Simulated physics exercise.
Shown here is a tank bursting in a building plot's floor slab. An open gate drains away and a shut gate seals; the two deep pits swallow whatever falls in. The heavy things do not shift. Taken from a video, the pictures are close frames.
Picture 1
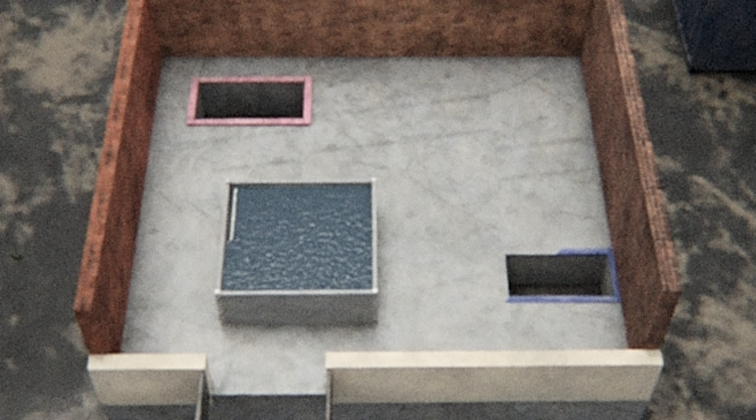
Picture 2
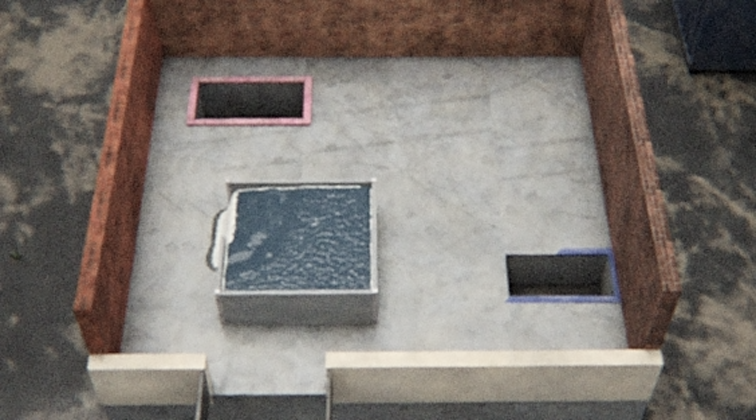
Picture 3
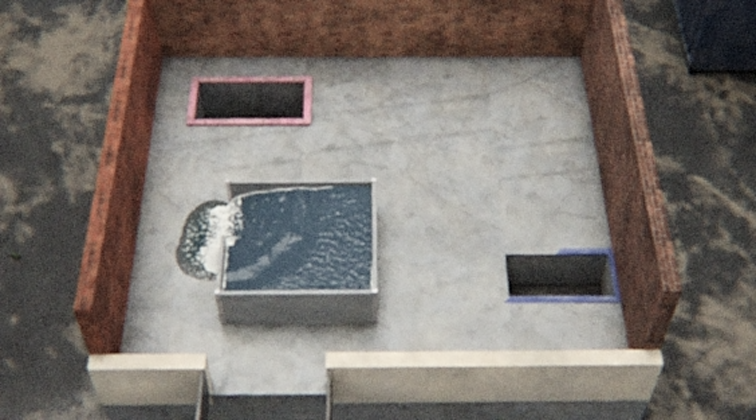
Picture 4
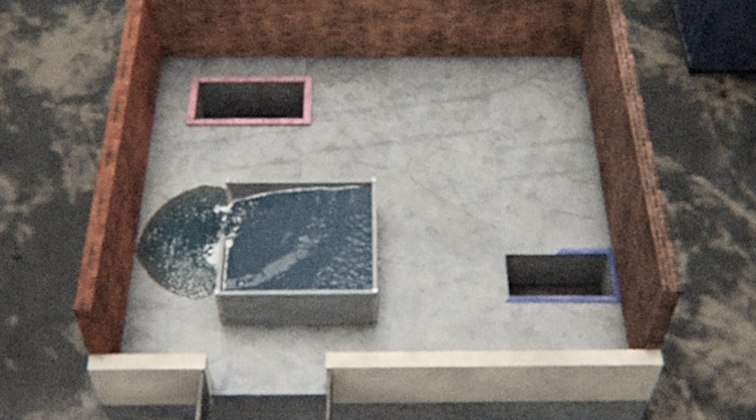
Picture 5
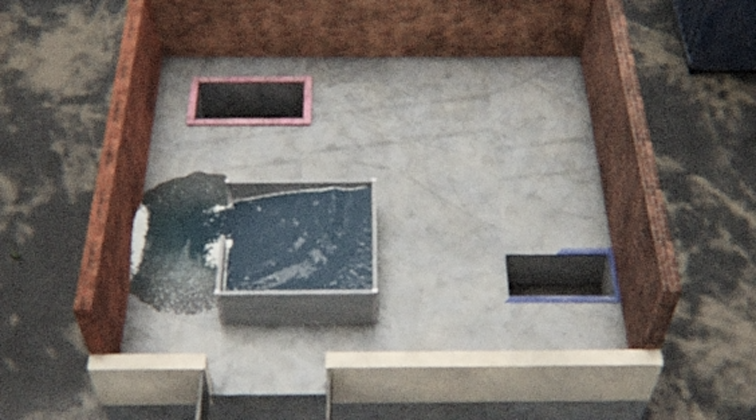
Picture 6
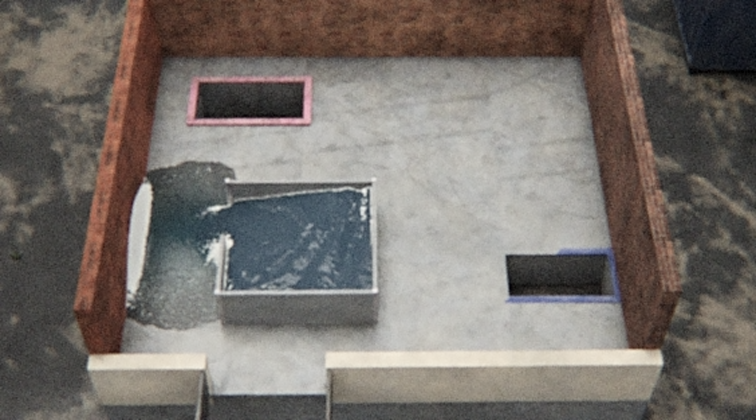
Water pours from the tank's left side and spreads across the slab to the wall.
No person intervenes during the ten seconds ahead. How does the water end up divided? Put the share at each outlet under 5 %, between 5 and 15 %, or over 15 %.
The gate will take at least five but at most fifteen per cent, the pink pit will take beyond fifteen per cent, the blue pit will take at least five but at most fifteen per cent.
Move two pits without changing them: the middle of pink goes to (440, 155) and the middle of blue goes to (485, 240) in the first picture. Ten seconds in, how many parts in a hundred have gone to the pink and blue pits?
The pink pit takes around 4 percent, while the blue pit takes around 6 percent.
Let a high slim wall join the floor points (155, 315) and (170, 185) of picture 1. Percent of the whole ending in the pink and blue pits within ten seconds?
The pink pit gets 25 per cent and the blue pit gets 2 per cent.
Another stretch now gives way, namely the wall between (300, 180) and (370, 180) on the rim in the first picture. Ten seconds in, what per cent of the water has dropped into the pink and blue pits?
In percent: Pink 12, blue 20.
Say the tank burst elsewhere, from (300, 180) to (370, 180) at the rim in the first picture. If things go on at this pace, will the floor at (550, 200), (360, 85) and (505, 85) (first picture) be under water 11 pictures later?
In the order asked: Out of reach, sodden, sodden.
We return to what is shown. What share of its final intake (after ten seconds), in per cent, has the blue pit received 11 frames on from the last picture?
Share by then: About 0 in a hundred.
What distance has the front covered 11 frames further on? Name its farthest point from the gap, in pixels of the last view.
My best guess is about (163, 63).
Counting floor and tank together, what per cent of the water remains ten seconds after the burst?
That works out to about 64 percent.
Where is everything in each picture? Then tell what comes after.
The first frame shows the open tank at (299, 238) is whole and still.
In the second frame, the front is at (218, 268), out from the gap at (231, 231).
In the third frame, the front is at (184, 262), out from the gap at (231, 232).
In the fourth frame, water pours out at (231, 232) and has run to (143, 253).
In the fifth frame, water pours out at (231, 232) and has run to (131, 284).
In the sixth frame, water pours out at (231, 232) and has run to (127, 311).
A moment on, water covers 15 % of the floor; the gate 0 %, the pink pit 0 %, the blue pit 0 %.
Next, water covers 20 % of the floor; the gate 0 %, the pink pit 1 %, the blue pit 0 %.
Then, water covers 35 % of the floor; the gate 1 %, the pink pit 7 %, the blue pit 0 %.
Later, water covers 65 % of the floor; the gate 5 %, the pink pit 14 %, the blue pit 1 %.
In the end, water covers 85 % of the floor; the gate 8 %, the pink pit 18 %, the blue pit 10 %.
